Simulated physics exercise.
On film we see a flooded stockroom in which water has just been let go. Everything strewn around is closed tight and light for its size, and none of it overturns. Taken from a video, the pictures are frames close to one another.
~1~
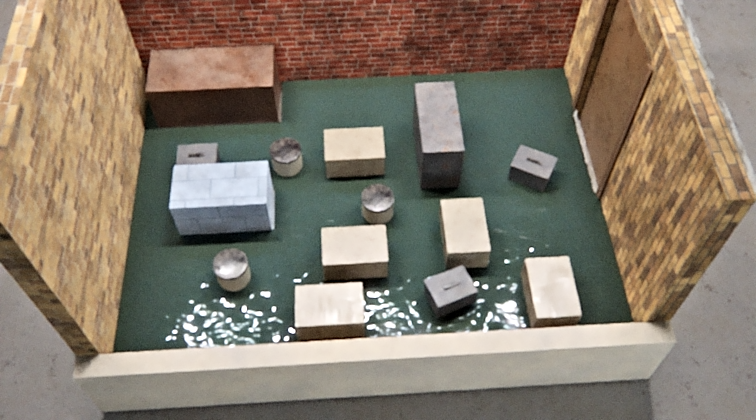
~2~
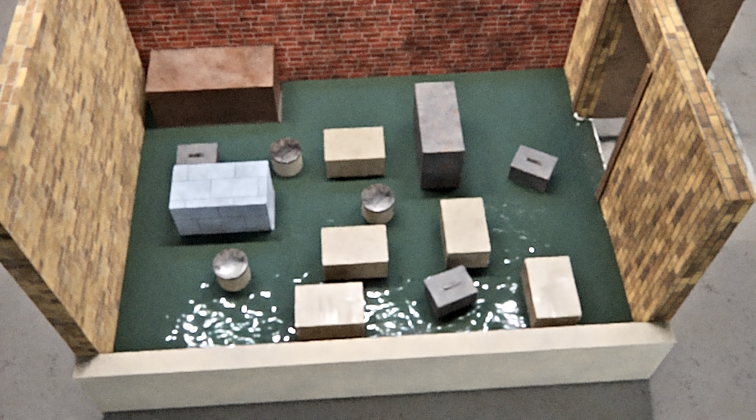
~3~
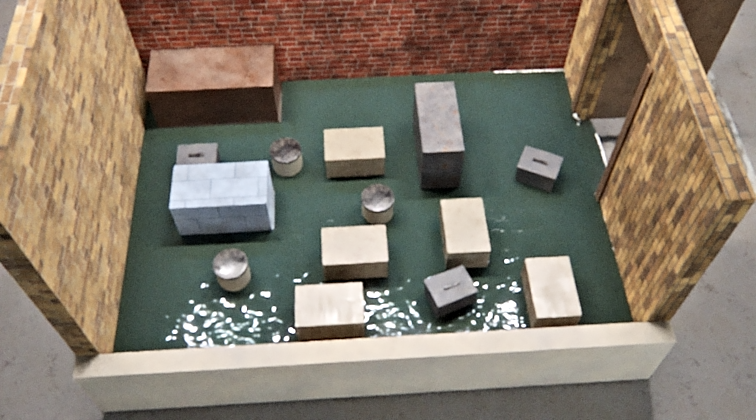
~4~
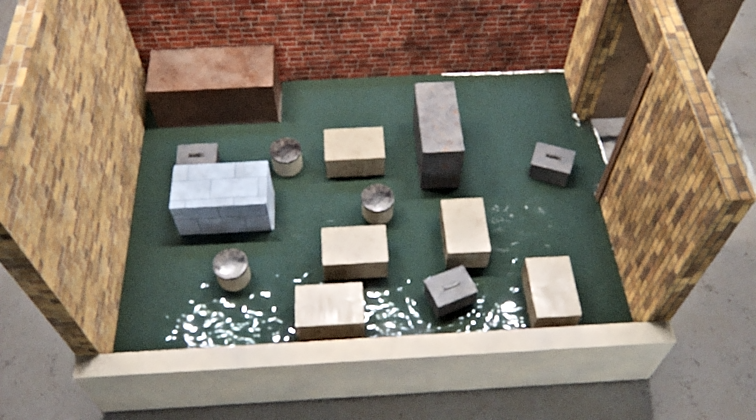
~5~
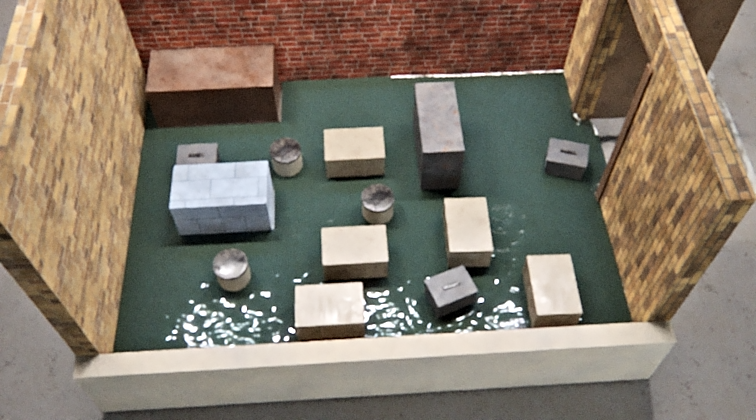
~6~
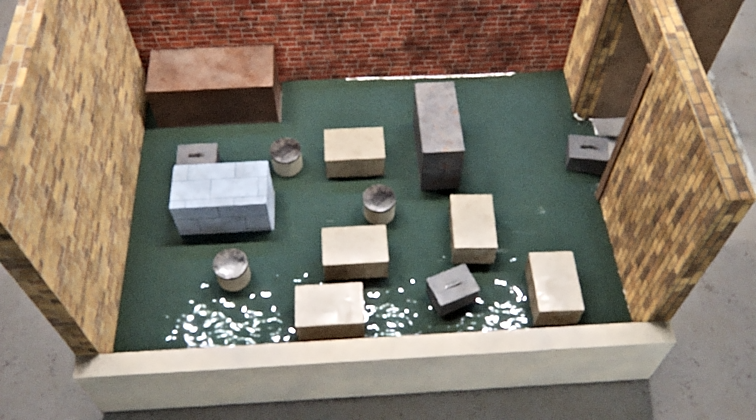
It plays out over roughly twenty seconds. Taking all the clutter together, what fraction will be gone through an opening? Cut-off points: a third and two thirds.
A third to two thirds.
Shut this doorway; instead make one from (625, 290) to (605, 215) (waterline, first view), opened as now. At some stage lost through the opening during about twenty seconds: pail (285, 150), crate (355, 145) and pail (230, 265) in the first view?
Object one: Remains; object two: Remains; object three: Remains.
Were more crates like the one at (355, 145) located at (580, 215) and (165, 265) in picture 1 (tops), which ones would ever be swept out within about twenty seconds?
Listed first makes it out, listed second does not escape.
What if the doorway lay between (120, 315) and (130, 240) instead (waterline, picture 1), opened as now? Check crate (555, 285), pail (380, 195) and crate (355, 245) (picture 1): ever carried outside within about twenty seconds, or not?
Listed order gives stays put, departs, departs.
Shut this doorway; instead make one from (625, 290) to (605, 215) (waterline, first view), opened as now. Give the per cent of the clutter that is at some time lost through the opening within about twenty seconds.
60 per cent.
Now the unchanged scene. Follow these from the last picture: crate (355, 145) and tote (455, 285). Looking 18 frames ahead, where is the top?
Estimated: (387, 133); (558, 235).
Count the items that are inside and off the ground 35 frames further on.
The number is 5.
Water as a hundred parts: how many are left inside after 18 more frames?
Around 70 in a hundred.
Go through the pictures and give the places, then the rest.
The first picture shows a tote at (534, 162), afloat; a crate at (465, 225), afloat; 0 of 11 have shifted.
The second picture shows a tote at (534, 162) floats; a crate at (465, 225) floats; 0 of 11 have shifted.
The third picture shows a tote at (540, 162), afloat, close to its start; a crate at (465, 225), afloat; 1 of 11 have shifted.
The fourth picture shows a tote at (553, 158), afloat, close to its start; a crate at (465, 225) floats; 1 of 11 have shifted.
The fifth picture shows a tote at (568, 153), afloat, a stride from its start; a crate at (468, 224) floats, close to its start; 1 of 11 have shifted.
The sixth picture shows a tote at (589, 147), afloat, a stride from its start; a crate at (474, 221) floats, close to its start; 3 of 11 have shifted.
A moment on, 1 of 11 are out; 10 afloat.
Next, 2 of 11 are out; 9 afloat.
Later, 6 of 11 are out; 5 afloat.
In the end, 6 of 11 are out; 5 afloat.
